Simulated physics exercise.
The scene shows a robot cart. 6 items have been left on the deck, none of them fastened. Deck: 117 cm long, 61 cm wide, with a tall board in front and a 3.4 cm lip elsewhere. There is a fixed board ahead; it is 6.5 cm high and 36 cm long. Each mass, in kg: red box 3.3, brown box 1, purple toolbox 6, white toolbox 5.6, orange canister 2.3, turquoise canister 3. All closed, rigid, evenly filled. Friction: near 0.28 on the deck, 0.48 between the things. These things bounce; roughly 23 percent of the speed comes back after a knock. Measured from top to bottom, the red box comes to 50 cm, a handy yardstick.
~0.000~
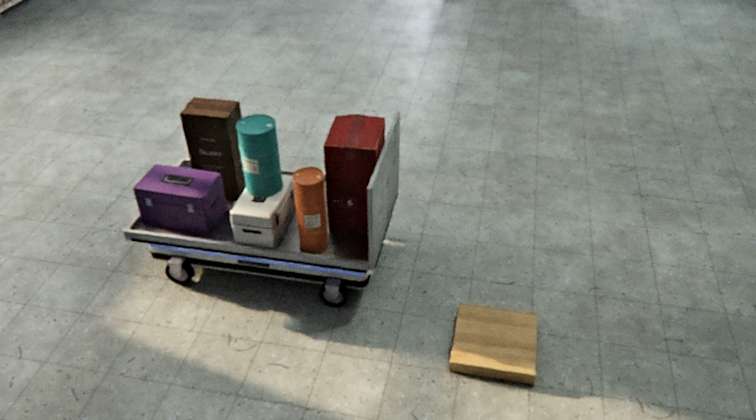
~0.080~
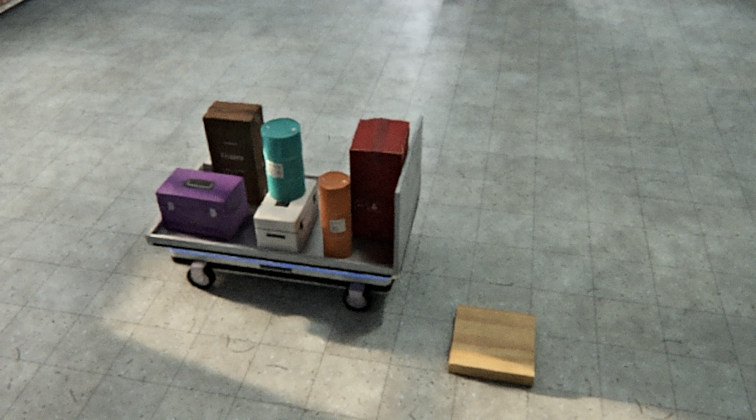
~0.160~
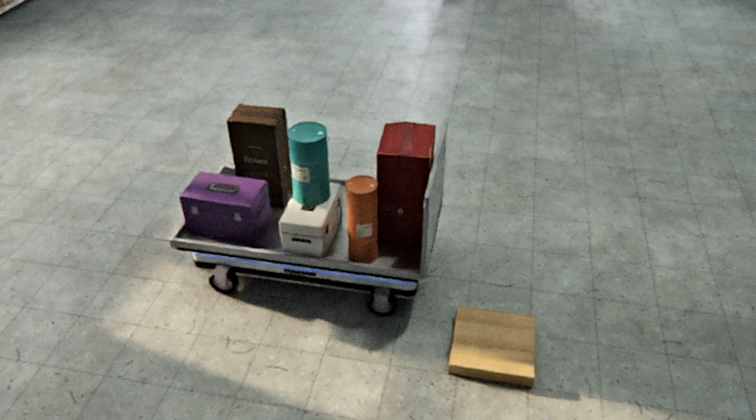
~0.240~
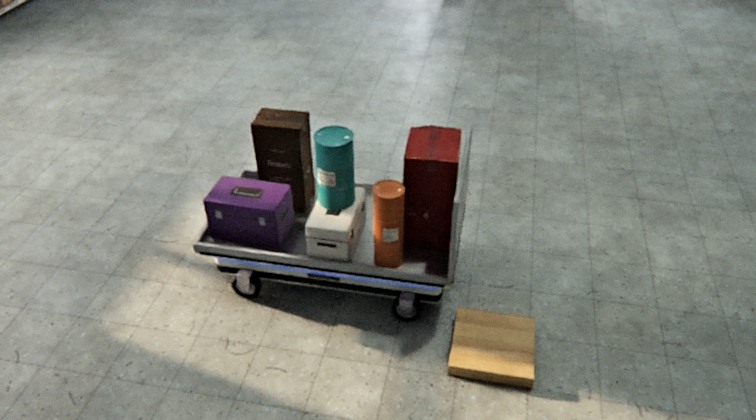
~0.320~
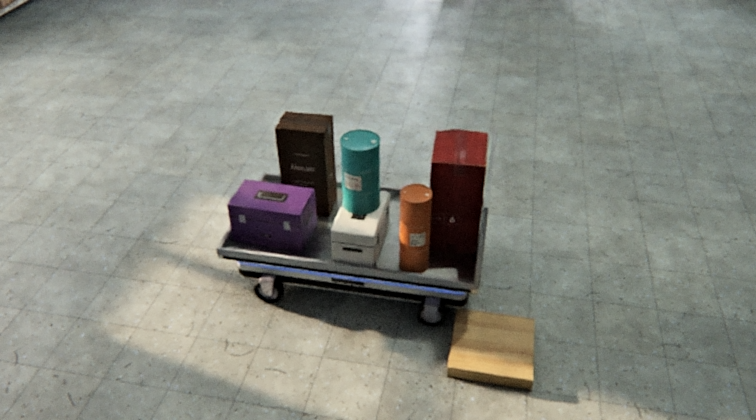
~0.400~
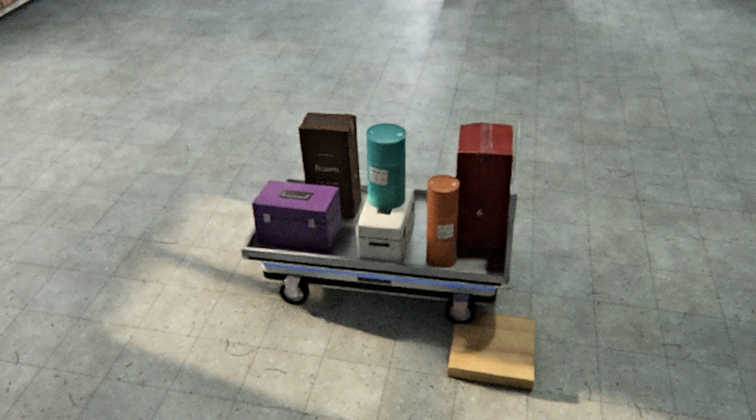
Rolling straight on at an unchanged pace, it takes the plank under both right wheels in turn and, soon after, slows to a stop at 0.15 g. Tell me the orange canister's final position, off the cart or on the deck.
It will be present on the deck.
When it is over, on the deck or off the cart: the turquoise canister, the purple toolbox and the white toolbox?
Once it all settles, the turquoise canister leaves its surface, the purple toolbox stays on its surface and the white toolbox stays on its surface.
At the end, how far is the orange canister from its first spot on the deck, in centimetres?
34 cm.
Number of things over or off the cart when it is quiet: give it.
Total: 4.
By 0.80 s, cart has run 120 cm; orange canister tilted 50° near (556, 226); red box tilted 42°; turquoise canister tilted 34°.
By 1.20 s, cart has run 180 cm; red box and turquoise canister now off the cart; orange canister on its side near (704, 245); purple toolbox tilted 42°.
By 1.80 s, cart has run 254 cm; brown box now off the cart; orange canister on its side; white toolbox 11 cm from its spot.
When it is over (2.8 s), off the cart, red box, brown box and turquoise canister; lying over on the deck, orange canister; not toppled but over 10 cm from the start, white toolbox; purple toolbox within 10 cm of the start.
